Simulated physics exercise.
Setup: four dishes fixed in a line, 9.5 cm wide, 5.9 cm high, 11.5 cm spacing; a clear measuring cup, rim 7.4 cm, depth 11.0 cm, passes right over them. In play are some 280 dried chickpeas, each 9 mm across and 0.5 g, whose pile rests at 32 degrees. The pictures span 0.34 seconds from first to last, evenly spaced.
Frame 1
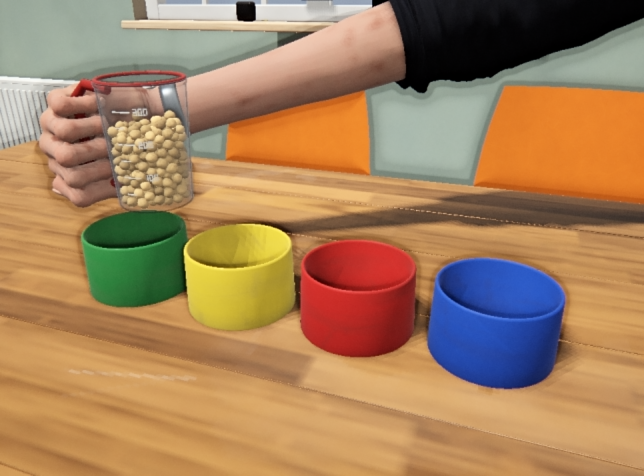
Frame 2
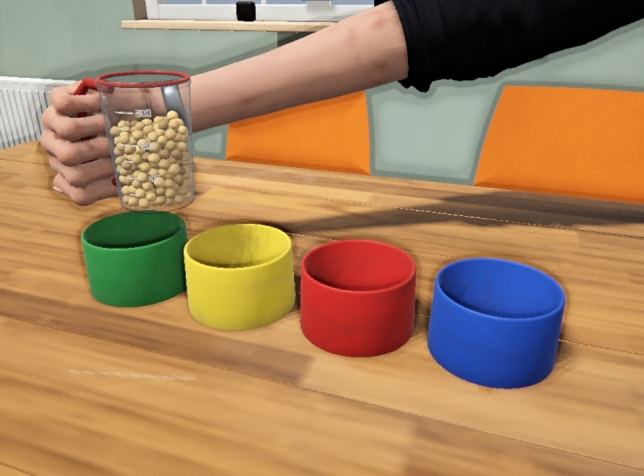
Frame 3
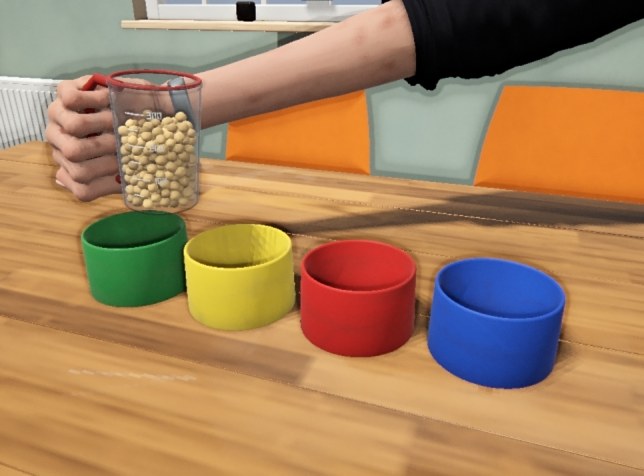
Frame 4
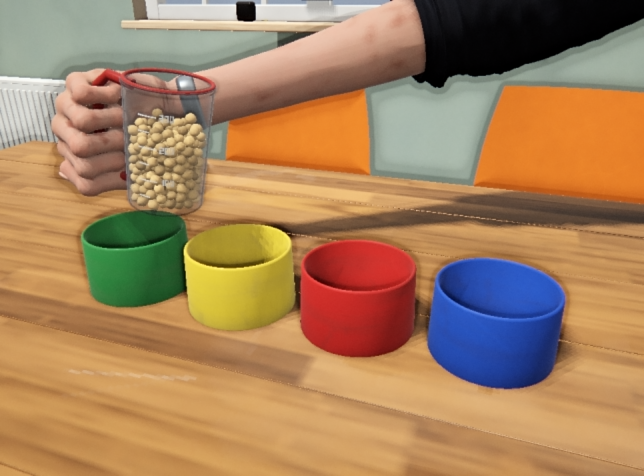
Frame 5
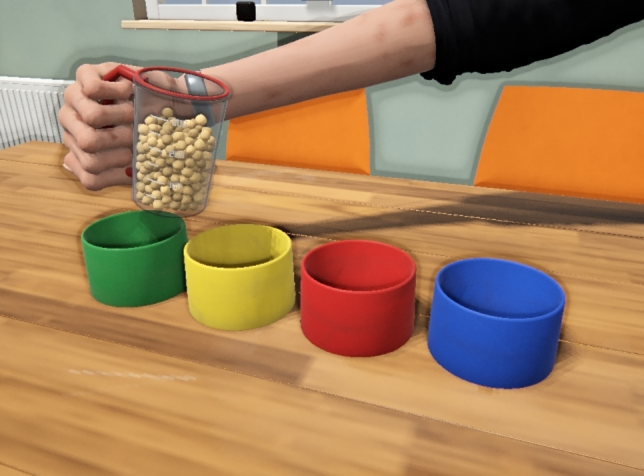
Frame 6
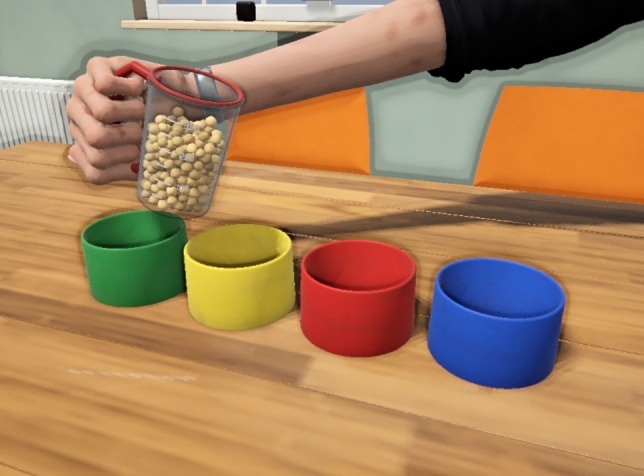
A wooden table stands in a room with a pale green wall, two orange chairs and a window behind it, seen from slightly above. Green, yellow, red and blue dishes sit in a row from left to right, and a hand holds a clear, red-rimmed measuring cup of dried chickpeas above the green one. The hand moves the cup slightly right while gradually tilting it rightward, and the camera stays still.
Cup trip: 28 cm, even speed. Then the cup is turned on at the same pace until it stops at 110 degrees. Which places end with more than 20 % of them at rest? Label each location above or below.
Labels - red: Below, blue: Above, green: Below, yellow: Below, counter: Below.
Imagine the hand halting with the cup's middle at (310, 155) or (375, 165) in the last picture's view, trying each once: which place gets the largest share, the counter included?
Top receivers, in order: Red and blue.
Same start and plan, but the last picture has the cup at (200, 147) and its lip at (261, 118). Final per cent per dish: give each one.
Red: 0 / blue: 90 / green: 0 / yellow: 0.
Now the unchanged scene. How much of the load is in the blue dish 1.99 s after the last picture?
I'd say around 80 per cent.
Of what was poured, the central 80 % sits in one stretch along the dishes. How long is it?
Close to 6 centimetres along the dishes.
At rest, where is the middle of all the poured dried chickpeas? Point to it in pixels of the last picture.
Once everything settles, the centre is around (509, 327).
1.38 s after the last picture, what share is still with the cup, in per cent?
About 85 percent of the load.
Then, 0.83 s after the last picture, tilt 76 degrees; cup holds 100 %.
Then, 1.38 s after the last picture, tilt 110 degrees; cup holds 85 %, blue 15 %.
Then, 1.99 s after the last picture, tilt 110 degrees; cup holds 15 %, blue 80 %.
In the end, red 0 %, blue 95 %, green 0 %, yellow 0 %, counter 5 %.
